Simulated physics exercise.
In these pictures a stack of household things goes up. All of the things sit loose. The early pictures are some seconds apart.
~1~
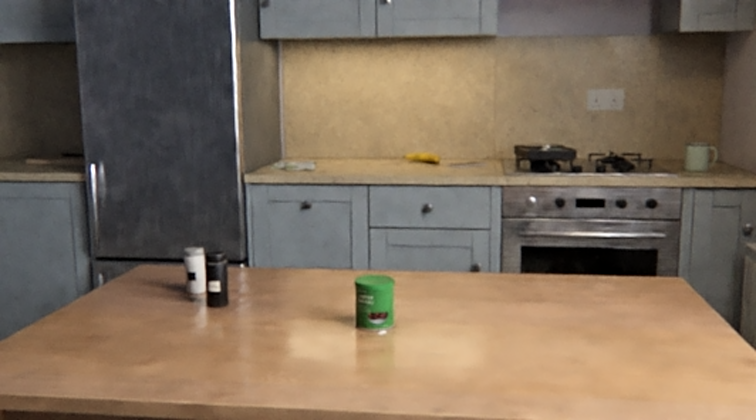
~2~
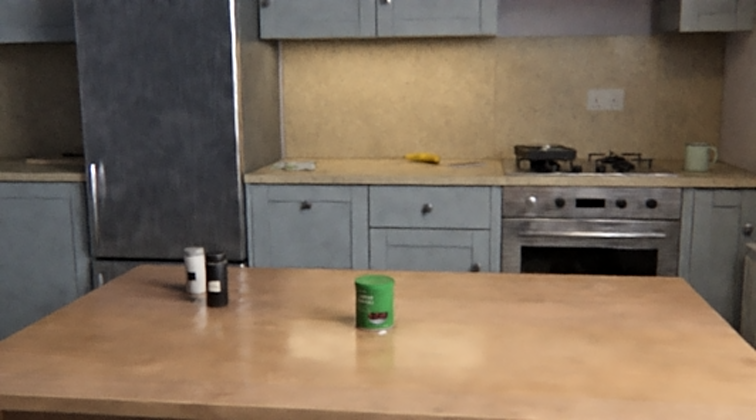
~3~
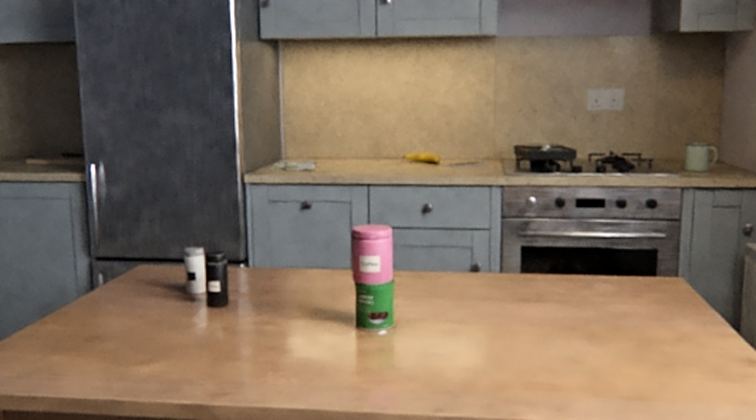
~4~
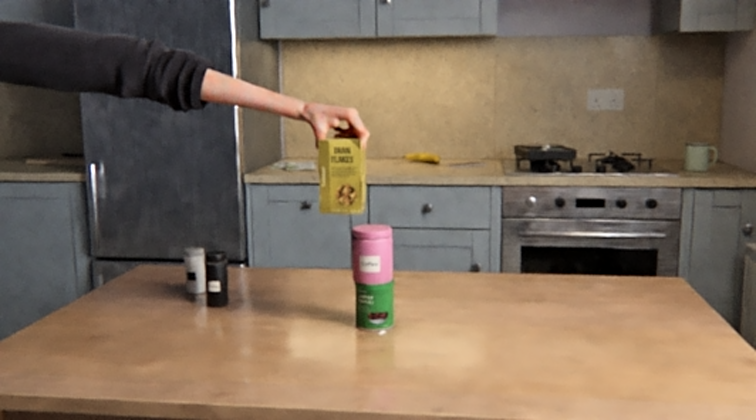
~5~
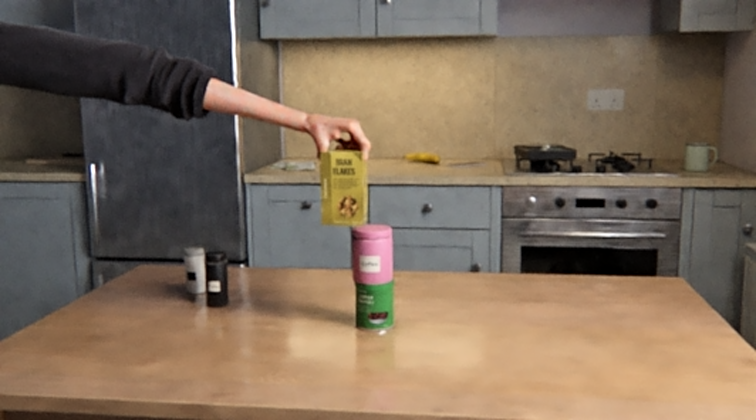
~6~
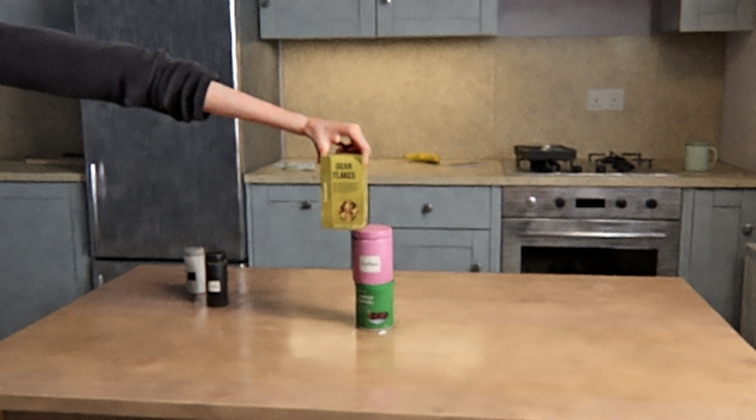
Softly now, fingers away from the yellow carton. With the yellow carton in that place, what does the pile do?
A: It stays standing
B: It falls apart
Answer: B.
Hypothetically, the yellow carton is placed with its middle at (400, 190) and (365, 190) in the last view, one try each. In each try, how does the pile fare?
Well, on the first go it tumbles down, and on the second it stays steady.
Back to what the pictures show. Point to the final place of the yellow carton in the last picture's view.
At about (292, 312).
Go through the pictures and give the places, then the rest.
The last thing is not in view yet; black shaker (217, 279), in the first frame.
The last thing is not in view yet; green pot (375, 303), in the second frame.
The last thing is not in view yet; black shaker (217, 279), in the third frame.
On its way; yellow carton (342, 176); green pot (375, 303), in the fourth frame.
On its way; yellow carton (344, 187); black shaker (217, 279), in the fifth frame.
In place under the hand; yellow carton (344, 191); green pot (375, 303), in the sixth frame.
Then, 0.30 s after the last picture, yellow carton now fallen.
Then, 0.40 s after the last picture, things are still on the move.
Then, 0.50 s after the last picture, as before.
At rest, fallen, yellow carton; the other 4 in place. Seen from the same camera at the end, yellow carton near (292, 312). The pile loses its balance.
